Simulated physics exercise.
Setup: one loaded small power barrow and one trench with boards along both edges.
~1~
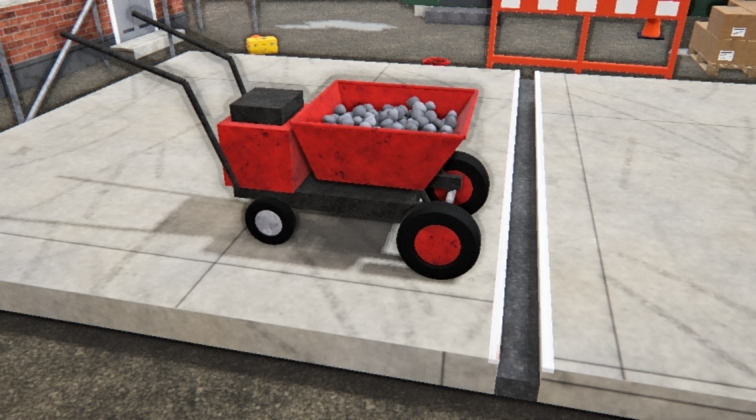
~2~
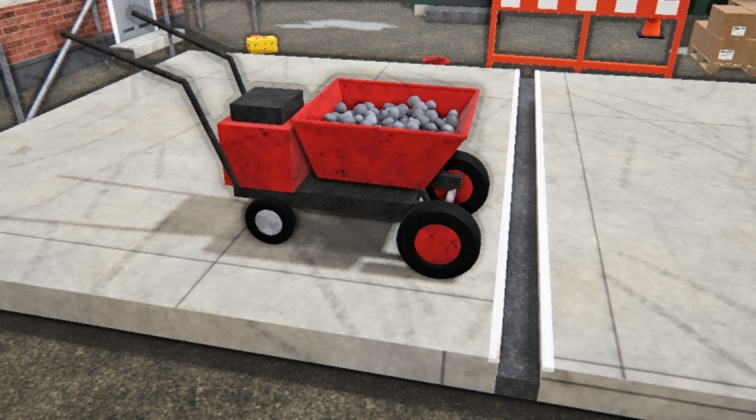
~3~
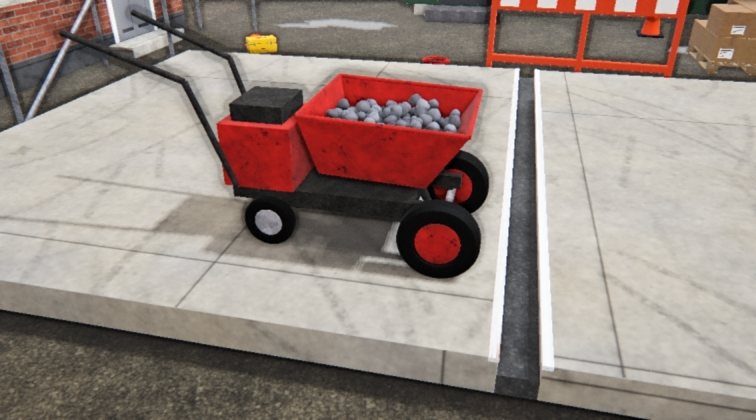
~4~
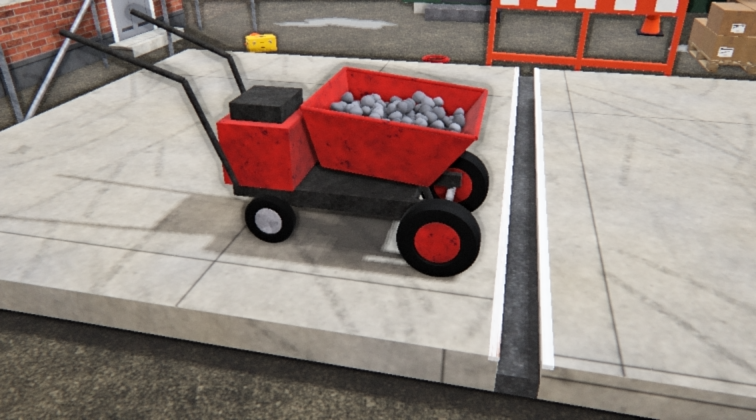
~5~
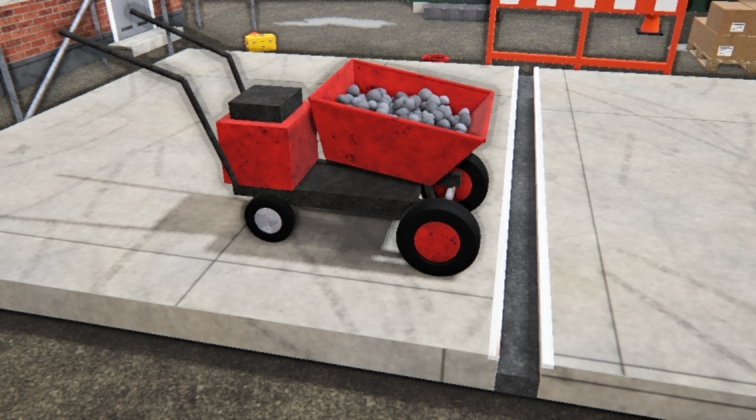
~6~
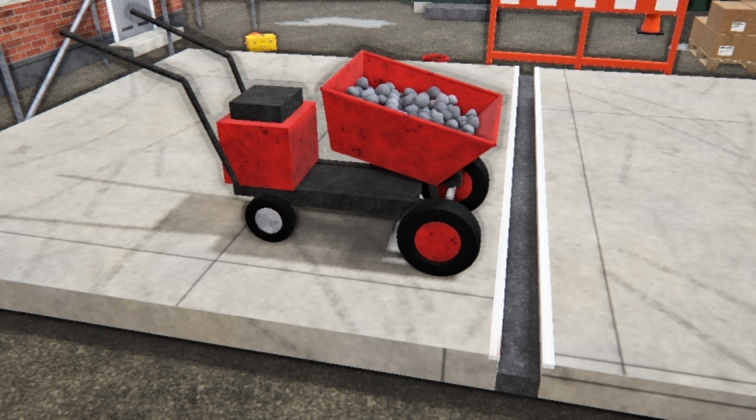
On a concrete slab beside a narrow trench, a barrow's red skip of cobbles tilts slightly right.
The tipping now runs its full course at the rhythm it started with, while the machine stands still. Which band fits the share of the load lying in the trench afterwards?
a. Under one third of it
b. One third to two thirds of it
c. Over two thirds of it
Option a: Under one third of it.
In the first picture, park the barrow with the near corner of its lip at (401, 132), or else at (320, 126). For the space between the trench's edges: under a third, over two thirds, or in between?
Lab note - position 1: Between a third and two thirds; position 2: Below one third.
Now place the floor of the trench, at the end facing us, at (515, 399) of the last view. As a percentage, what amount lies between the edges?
It would be close to 10 percent.
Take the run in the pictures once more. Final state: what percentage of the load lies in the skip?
0 %, about.
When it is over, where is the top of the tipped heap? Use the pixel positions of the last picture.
Around (574, 234).
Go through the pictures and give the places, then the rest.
In the first frame, lip of the skip at (463, 138), level; top of the load at (387, 125), round cobbles; first edge of the trench at (497, 315); far edge at (547, 322), the trench under half as wide as the skip, and about half as deep as wide.
In the second frame, lip of the skip at (465, 137), level; top of the load at (388, 124).
In the third frame, lip of the skip at (469, 138), tipped barely; top of the load at (391, 122).
In the fourth frame, lip of the skip at (475, 138), tipped a little; top of the load at (396, 118).
In the fifth frame, lip of the skip at (483, 141), tipped a little; top of the load at (382, 115).
In the sixth frame, lip of the skip at (494, 145), tipped a little; top of the load at (373, 109); first edge of the trench at (498, 311); far edge at (547, 318).
Soon after the last picture, skip tipped steeply; all in the skip.
A little later, skip tipped right over; nearly all in the skip; a small part beyond it; a stray few falling.
Later still, skip tipped right over; about a quarter in the skip; about two thirds beyond it; a stray few falling.
By the end, skip tipped right over; a small part in or heaped over the trench; nearly all beyond it.
